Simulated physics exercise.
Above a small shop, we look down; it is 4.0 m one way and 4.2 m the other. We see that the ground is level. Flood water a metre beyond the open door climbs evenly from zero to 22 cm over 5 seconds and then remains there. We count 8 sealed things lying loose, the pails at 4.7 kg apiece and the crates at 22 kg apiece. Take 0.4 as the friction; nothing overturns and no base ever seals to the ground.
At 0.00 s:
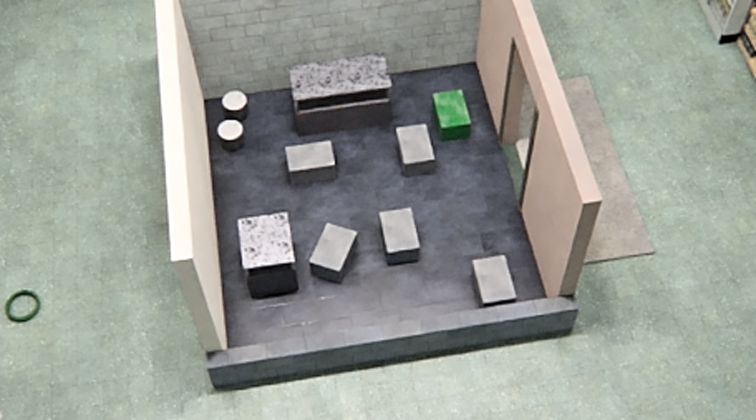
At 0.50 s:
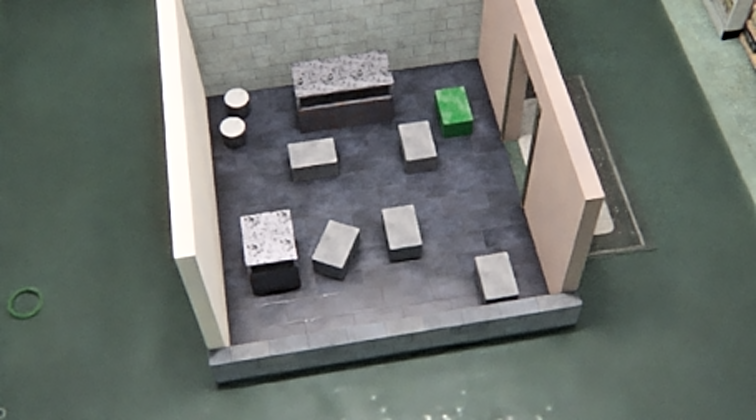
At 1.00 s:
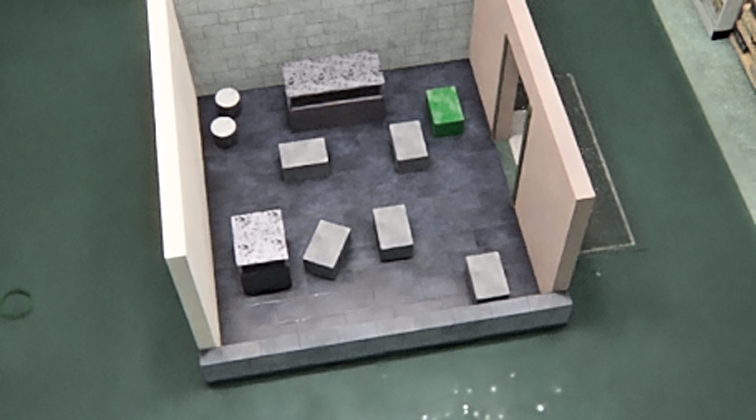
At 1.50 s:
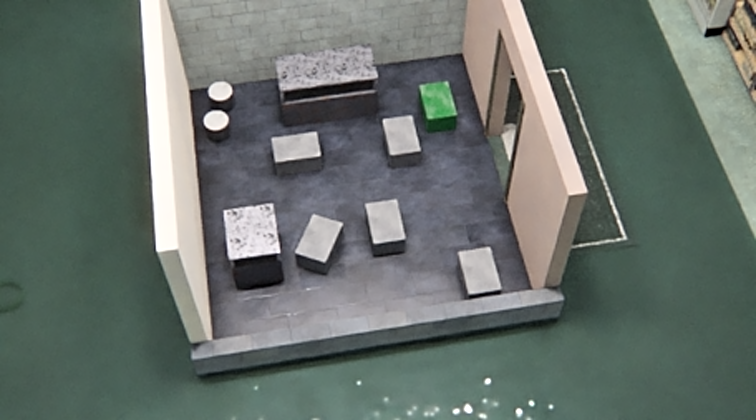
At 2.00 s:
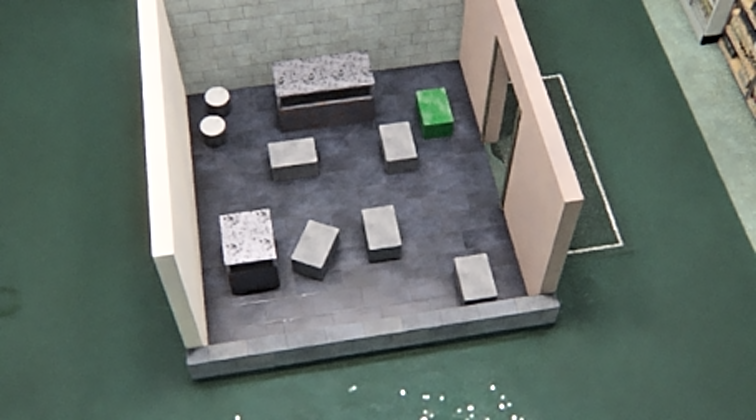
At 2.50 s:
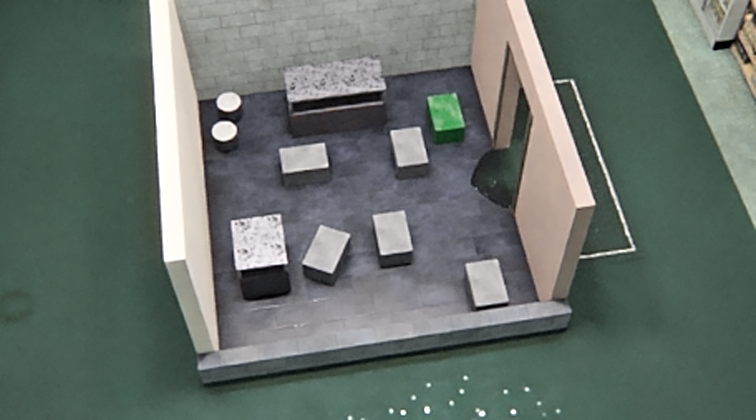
In this clip, seen from above, murky green water surrounds a small shop holding crates and two pails, and white specks appear out front. Water then spreads a little way through the right-hand doorway, while the crates and pails stay put.
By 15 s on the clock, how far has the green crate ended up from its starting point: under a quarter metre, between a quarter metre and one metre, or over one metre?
The green crate ends up under a quarter metre away.
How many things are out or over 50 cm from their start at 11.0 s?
By that point, 3.
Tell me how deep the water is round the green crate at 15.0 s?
Depth: About 9 cm.
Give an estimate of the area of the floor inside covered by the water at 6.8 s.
Roughly 11.0 m2 of it is wet.
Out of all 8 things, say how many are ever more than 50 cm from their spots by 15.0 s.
I make that 6.
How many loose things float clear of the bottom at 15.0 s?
At that point I count 7.
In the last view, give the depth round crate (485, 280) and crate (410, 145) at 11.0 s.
Some 4 cm at the first, some 8 cm at the second.
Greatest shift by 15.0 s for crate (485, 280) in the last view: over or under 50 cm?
Looking at it, I'd say lower.
After 3.5 s the green crate is near (446, 112), 0.0 m from its start, aground; 0 afloat.
After 6.8 s the green crate is near (446, 112), 0.0 m from its start, aground; 0 afloat.
After 11.0 s the green crate is near (446, 112), 0.0 m from its start, aground; 4 afloat.
After 15.0 s the green crate is near (441, 116), 0.1 m from its start, afloat; 7 afloat.
